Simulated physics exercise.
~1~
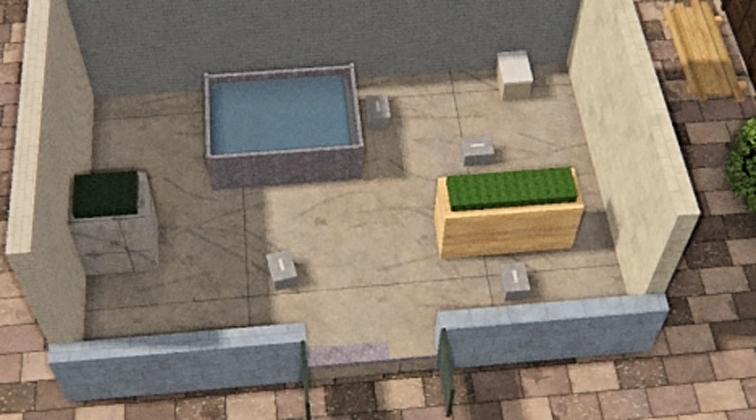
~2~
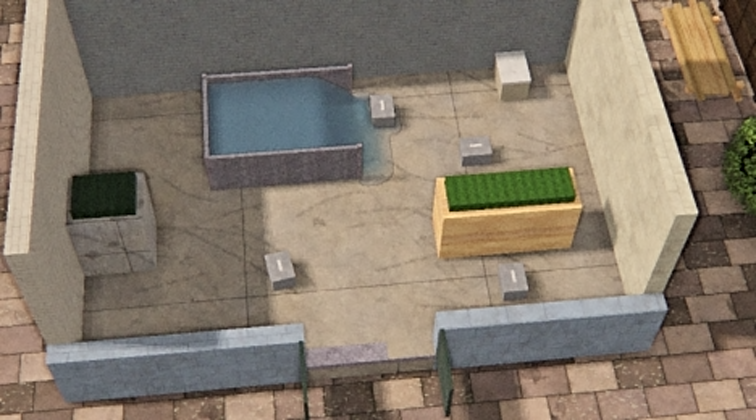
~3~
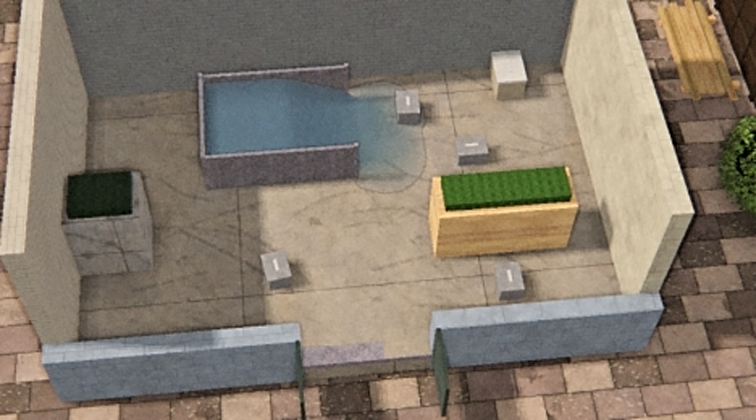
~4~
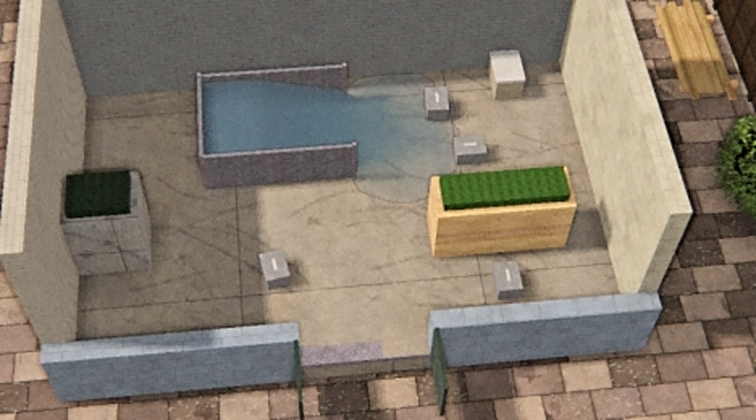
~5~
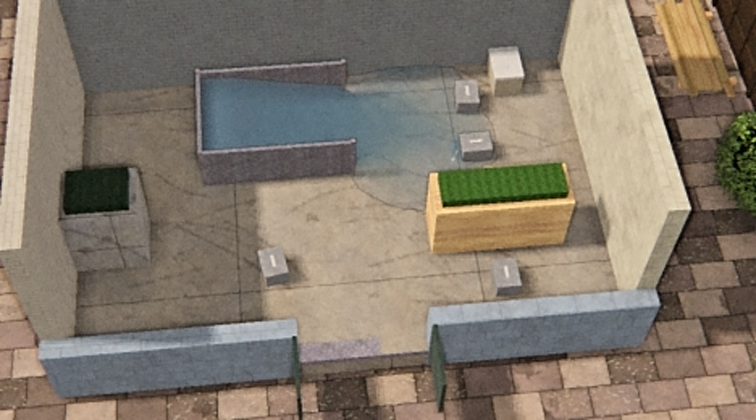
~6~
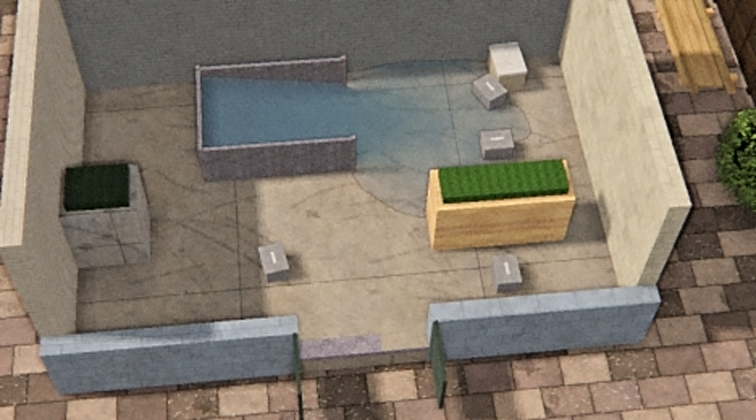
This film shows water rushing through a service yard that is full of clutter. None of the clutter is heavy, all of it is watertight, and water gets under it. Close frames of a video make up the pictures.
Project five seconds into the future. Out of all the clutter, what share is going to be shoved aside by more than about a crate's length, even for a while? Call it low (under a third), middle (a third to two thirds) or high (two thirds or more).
High.
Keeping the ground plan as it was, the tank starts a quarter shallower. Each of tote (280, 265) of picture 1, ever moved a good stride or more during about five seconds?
Answer: It came up short.
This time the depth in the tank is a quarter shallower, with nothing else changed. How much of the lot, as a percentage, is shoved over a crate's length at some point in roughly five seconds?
My figure is 60 percent.
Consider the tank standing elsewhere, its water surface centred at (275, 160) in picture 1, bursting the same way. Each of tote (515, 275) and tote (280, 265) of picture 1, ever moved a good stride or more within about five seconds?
The first one covered the distance, the second fell short.
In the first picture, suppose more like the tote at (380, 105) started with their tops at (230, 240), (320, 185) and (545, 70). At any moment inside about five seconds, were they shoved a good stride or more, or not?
Okay, in order the twins go nowhere much, a long way, a long way.
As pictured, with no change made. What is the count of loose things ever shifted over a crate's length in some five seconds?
The total is 4.
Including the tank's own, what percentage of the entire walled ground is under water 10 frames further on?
Roughly 45 per cent.
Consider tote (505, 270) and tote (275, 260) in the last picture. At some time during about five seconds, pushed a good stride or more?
First: Goes past it; second: Falls short.
A moment on, 2 of 5 are well off their spots; 1 afloat.
Next, 3 of 5 are well off their spots; 3 afloat.
Later, 3 of 5 are well off their spots; 3 afloat.
In the end, 4 of 5 are well off their spots, and 4 have been at some point; 4 afloat.
